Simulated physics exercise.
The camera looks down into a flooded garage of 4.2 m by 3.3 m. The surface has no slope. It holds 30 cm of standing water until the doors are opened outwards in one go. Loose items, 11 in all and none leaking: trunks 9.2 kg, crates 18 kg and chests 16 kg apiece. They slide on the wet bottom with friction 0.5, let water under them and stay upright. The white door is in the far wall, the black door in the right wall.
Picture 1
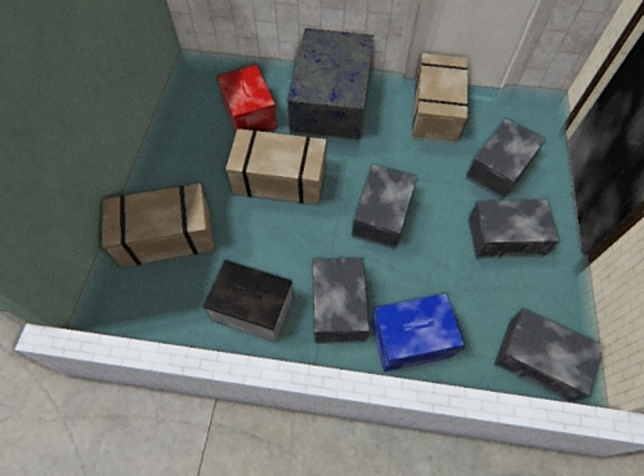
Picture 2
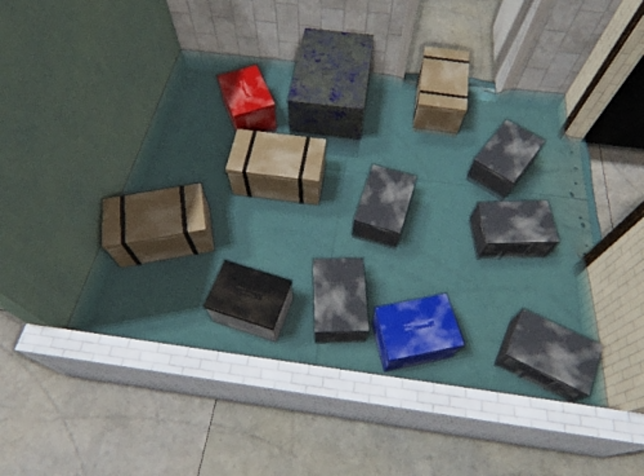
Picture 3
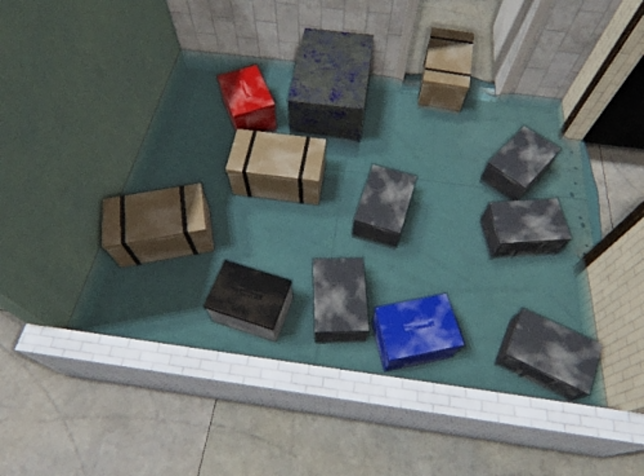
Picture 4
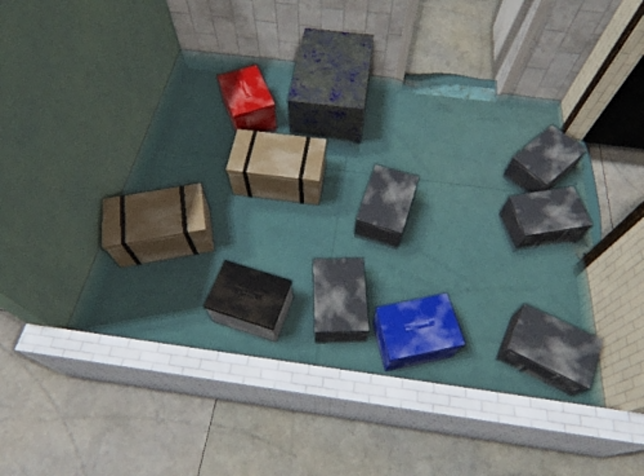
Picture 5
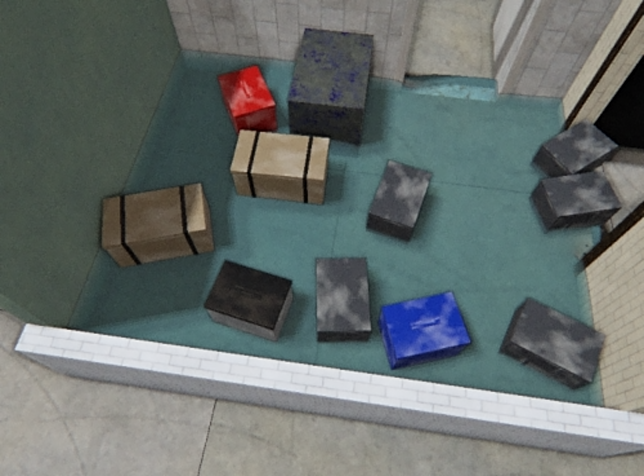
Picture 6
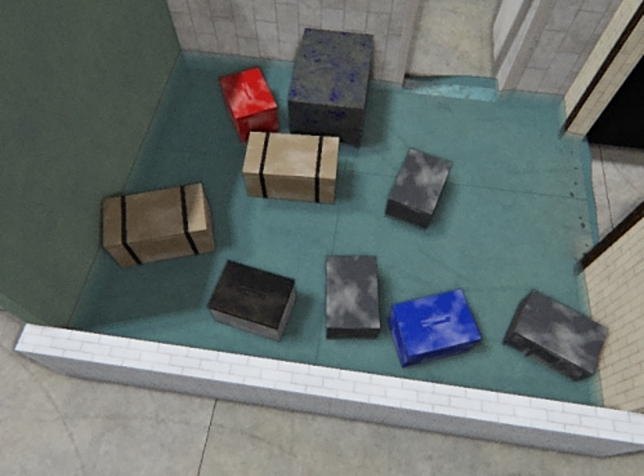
The clip shows crates and chests floating in a flooded garage as doorways open in the far and right walls; a strapped tan crate drifts out the far one, then two grey boxes exit right while others shift slightly.
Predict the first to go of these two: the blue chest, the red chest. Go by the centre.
First out is the blue one.
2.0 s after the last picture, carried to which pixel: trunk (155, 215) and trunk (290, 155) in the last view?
Near (201, 229) and (446, 128).
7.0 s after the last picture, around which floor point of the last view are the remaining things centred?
At about (441, 184).
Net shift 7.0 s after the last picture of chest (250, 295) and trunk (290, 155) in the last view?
In turn: 300 cm, 200 cm.
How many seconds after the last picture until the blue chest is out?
At about 4.5 s.
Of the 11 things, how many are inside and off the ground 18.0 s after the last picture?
I count 0.
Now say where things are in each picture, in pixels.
The first frame shows the blue chest at (419, 326), afloat; the red chest at (245, 90) floats; about 3800 L in view; 0 of 11 have shifted.
The second frame shows the blue chest at (419, 326) floats; the red chest at (245, 90), afloat; about 3710 L in view; 1 of 11 have shifted.
The third frame shows the blue chest at (419, 326) floats; the red chest at (245, 90), afloat; 30 cm deep round most things; 3 of 11 have shifted.
The fourth frame shows the blue chest at (420, 325) floats; the red chest at (245, 90), afloat; about 3410 L in view; 4 of 11 have shifted.
The fifth frame shows the blue chest at (426, 324), afloat, 6 cm from its start; the red chest at (246, 90) floats; about 3270 L in view; 6 of 11 have shifted.
The sixth frame shows the blue chest at (436, 322) floats, 15 cm from its start; the red chest at (248, 92) floats, 3 cm from its start; about 3170 L in view; 8 of 11 have shifted.
Then, 2.0 s after the last picture the blue chest is near (529, 296), 0.9 m from its start, afloat; the red chest is near (306, 144), 0.8 m from its start, afloat; 3 of 11 are out; 8 afloat.
Then, 7.0 s after the last picture the blue chest has gone out (4.5 s after the last picture); the red chest is near (462, 135), 2.1 m from its start, afloat; 7 of 11 are out; 4 afloat.
Then, 14.0 s after the last picture the blue chest has gone out (4.5 s after the last picture); the red chest is near (543, 106), 2.9 m from its start, aground; 9 of 11 are out; 1 afloat.
Then, 18.0 s after the last picture the blue chest has gone out (4.5 s after the last picture); the red chest is near (543, 106), 2.9 m from its start, aground; 10 of 11 are out; 0 afloat.
